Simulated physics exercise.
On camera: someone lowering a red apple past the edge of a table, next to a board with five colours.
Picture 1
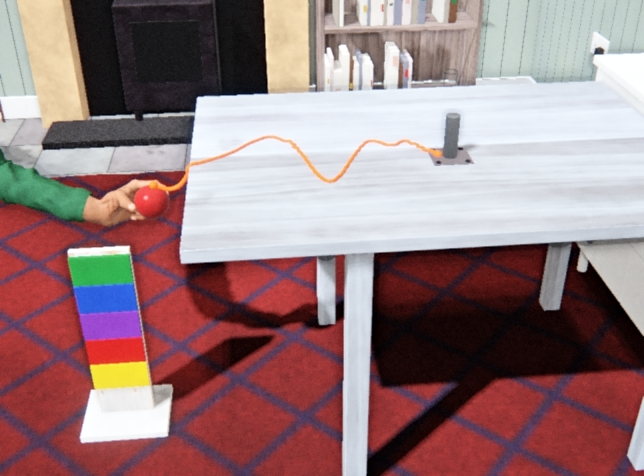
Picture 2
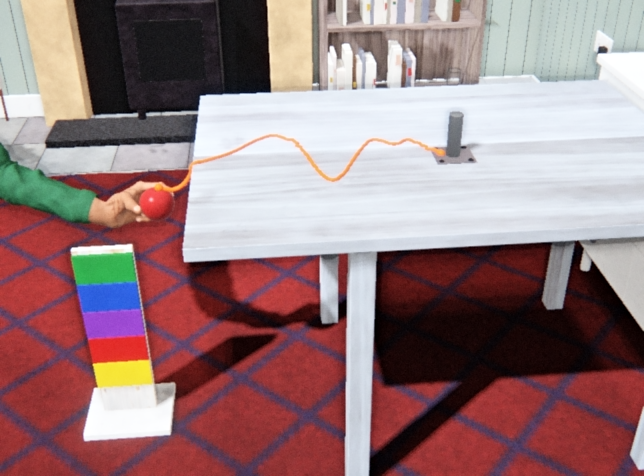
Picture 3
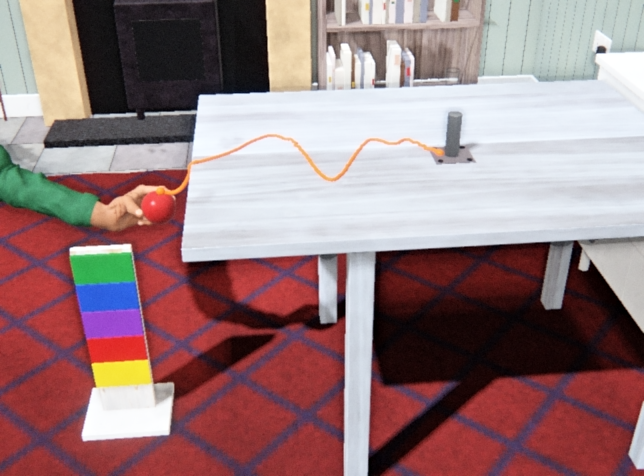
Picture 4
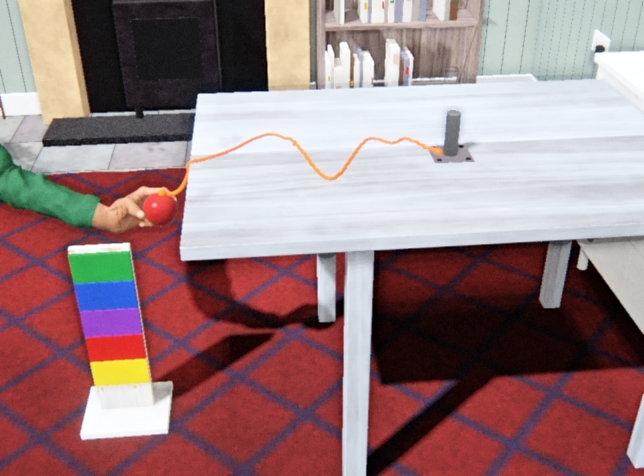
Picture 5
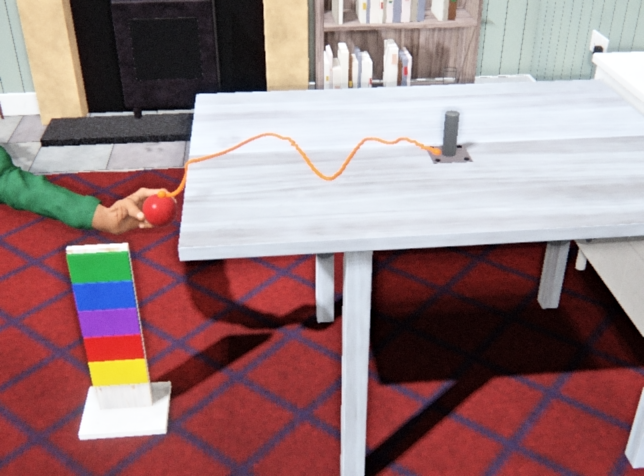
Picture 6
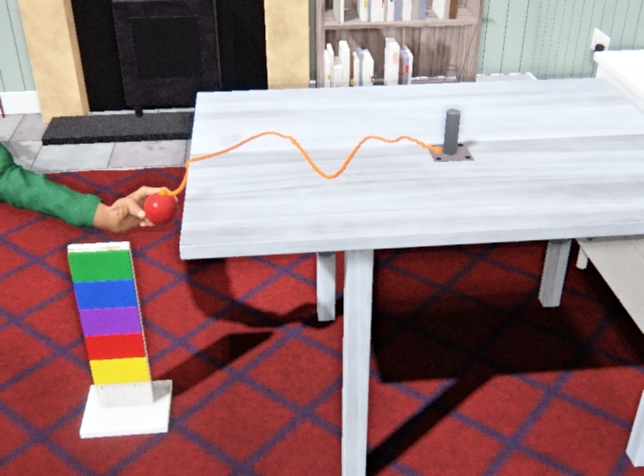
A room with a patterned red carpet, a dark fireplace and a bookshelf is seen from slightly above, facing a pale grey table. At left, a green-sleeved hand holds a small red ball beside the table edge, above an upright board banded green, blue, purple, red and yellow, while a wavy orange cord runs to a grey peg. The hand shifts very slightly rightward, then stays nearly still, as the view wavers faintly.
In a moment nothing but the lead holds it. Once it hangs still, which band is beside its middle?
The yellow one.
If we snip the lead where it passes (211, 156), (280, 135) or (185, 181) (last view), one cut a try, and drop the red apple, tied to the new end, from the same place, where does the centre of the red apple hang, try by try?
Try by try, around (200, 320), (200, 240) and (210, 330).
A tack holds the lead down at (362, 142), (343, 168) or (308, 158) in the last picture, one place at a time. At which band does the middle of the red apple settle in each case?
Try by try: Red; purple; blue.
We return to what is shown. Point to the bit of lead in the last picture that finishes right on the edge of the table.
The one at (308, 158).
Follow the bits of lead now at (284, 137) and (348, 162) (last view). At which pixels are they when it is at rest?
The first at (194, 220), the second at (278, 158).
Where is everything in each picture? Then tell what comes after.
In the first picture, red apple (152, 202); green (101, 271); blue (106, 300); purple (111, 326); red (116, 352); yellow (120, 377).
In the second picture, red apple (157, 204); lead through (414, 143) (358, 153) (322, 174) (293, 140) (231, 153).
In the third picture, red apple (159, 207).
In the fourth picture, red apple (161, 209); lead through (412, 141) (356, 152) (319, 173) (290, 139) (228, 151).
In the fifth picture, red apple (160, 211).
In the sixth picture, red apple (162, 209); lead through (411, 140) (355, 150) (319, 172) (290, 137) (228, 150).
Early on, apple near (186, 343); level with red.
Midway, apple near (224, 361); level with yellow.
Near the end, apple near (204, 365); level with yellow.
Finally, apple near (212, 365); level with yellow. The lead holds its middle at yellow.
